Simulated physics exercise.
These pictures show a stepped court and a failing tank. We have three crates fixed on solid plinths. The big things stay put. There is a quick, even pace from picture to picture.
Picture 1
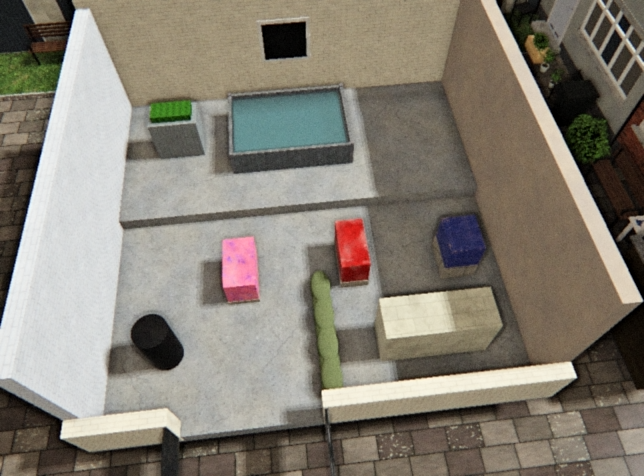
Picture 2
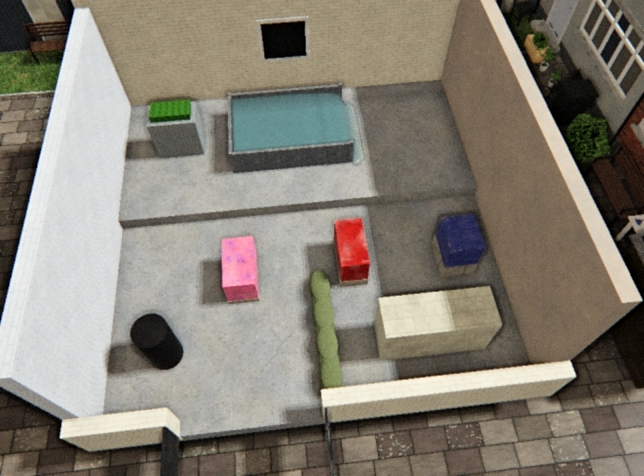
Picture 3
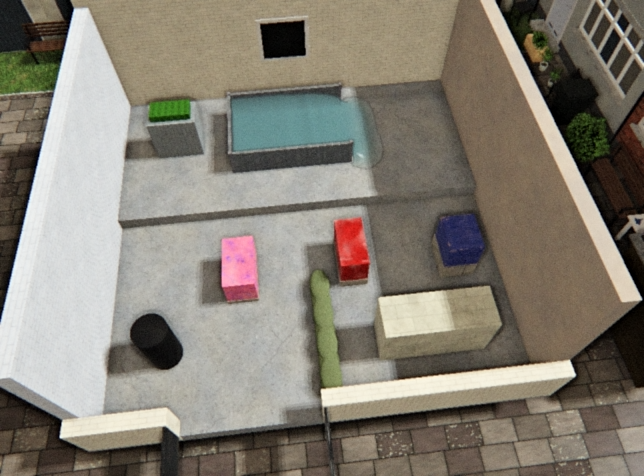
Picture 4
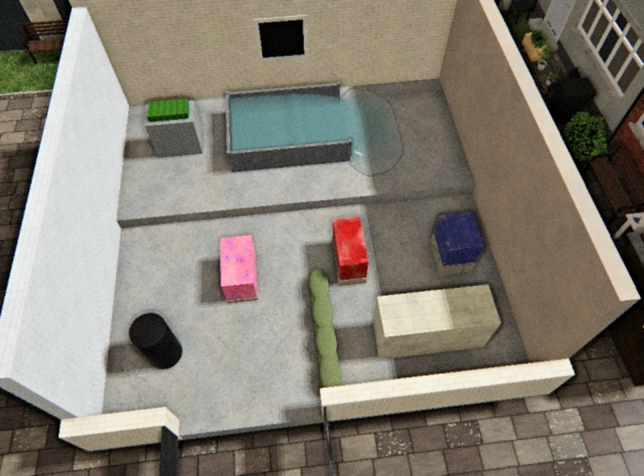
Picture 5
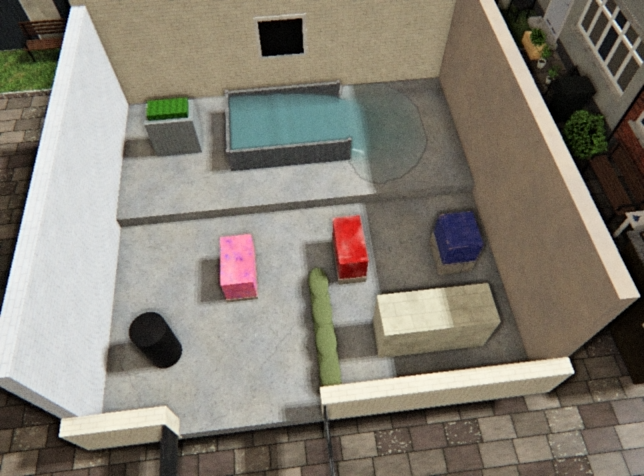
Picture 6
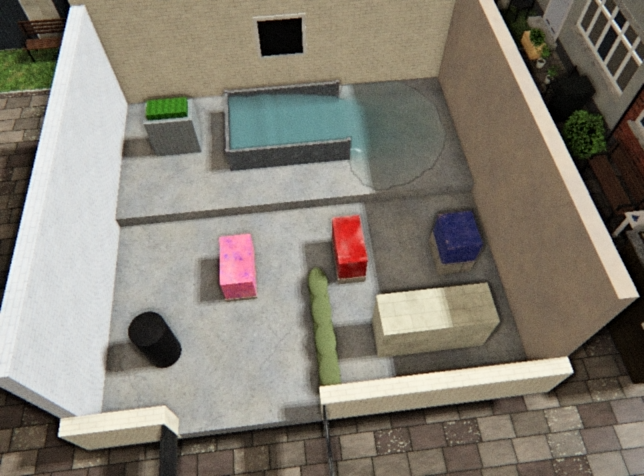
In a walled stepped court, water pours from a tank's right side and spreads across the upper level.
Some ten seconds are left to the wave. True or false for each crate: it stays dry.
Blue crate: True, it stays dry; red crate: True, it stays dry; pink crate: True, it stays dry.
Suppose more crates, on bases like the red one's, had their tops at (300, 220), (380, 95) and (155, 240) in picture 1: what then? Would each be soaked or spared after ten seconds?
Outcome, in listed order: Is missed, is inundated, is missed.
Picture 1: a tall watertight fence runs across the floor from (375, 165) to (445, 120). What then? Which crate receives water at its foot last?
It's the one in pink.
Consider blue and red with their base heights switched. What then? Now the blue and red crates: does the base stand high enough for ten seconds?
Blue gets flooded, red stays clear.
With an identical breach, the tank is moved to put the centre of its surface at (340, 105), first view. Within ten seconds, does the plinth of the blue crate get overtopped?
Blue crate: Unaffected.
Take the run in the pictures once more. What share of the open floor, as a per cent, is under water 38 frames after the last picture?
I'd guess some 50 per cent.
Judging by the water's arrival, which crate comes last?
Last of all: The pink-painted one.
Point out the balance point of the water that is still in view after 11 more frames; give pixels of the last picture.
The water's middle lies around (357, 131).
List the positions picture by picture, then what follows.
The first picture shows still water in the open tank at (289, 121).
In the second picture, water pours out at (344, 126) and has run to (357, 161).
In the third picture, the front is at (370, 165), out from the gap at (343, 127).
In the fourth picture, the front is at (392, 161), out from the gap at (342, 127).
In the fifth picture, water pours out at (342, 125) and has run to (423, 141).
In the sixth picture, the front is at (441, 137), out from the gap at (341, 125).
A moment on, water covers 15 % of the floor; the blue crate not reached, the red crate not reached, the pink crate not reached.
Next, water covers 20 % of the floor; the blue crate water round its plinth, the red crate not reached, the pink crate not reached.
Then, water covers 25 % of the floor; the blue crate water round its plinth, the red crate water round its plinth, the pink crate not reached.
Later, water covers 50 % of the floor; the blue crate water round its plinth, the red crate water round its plinth, the pink crate water round its plinth.
In the end, water covers 60 % of the floor; the blue crate stayed above the water, the red crate stayed above the water, the pink crate stayed above the water.
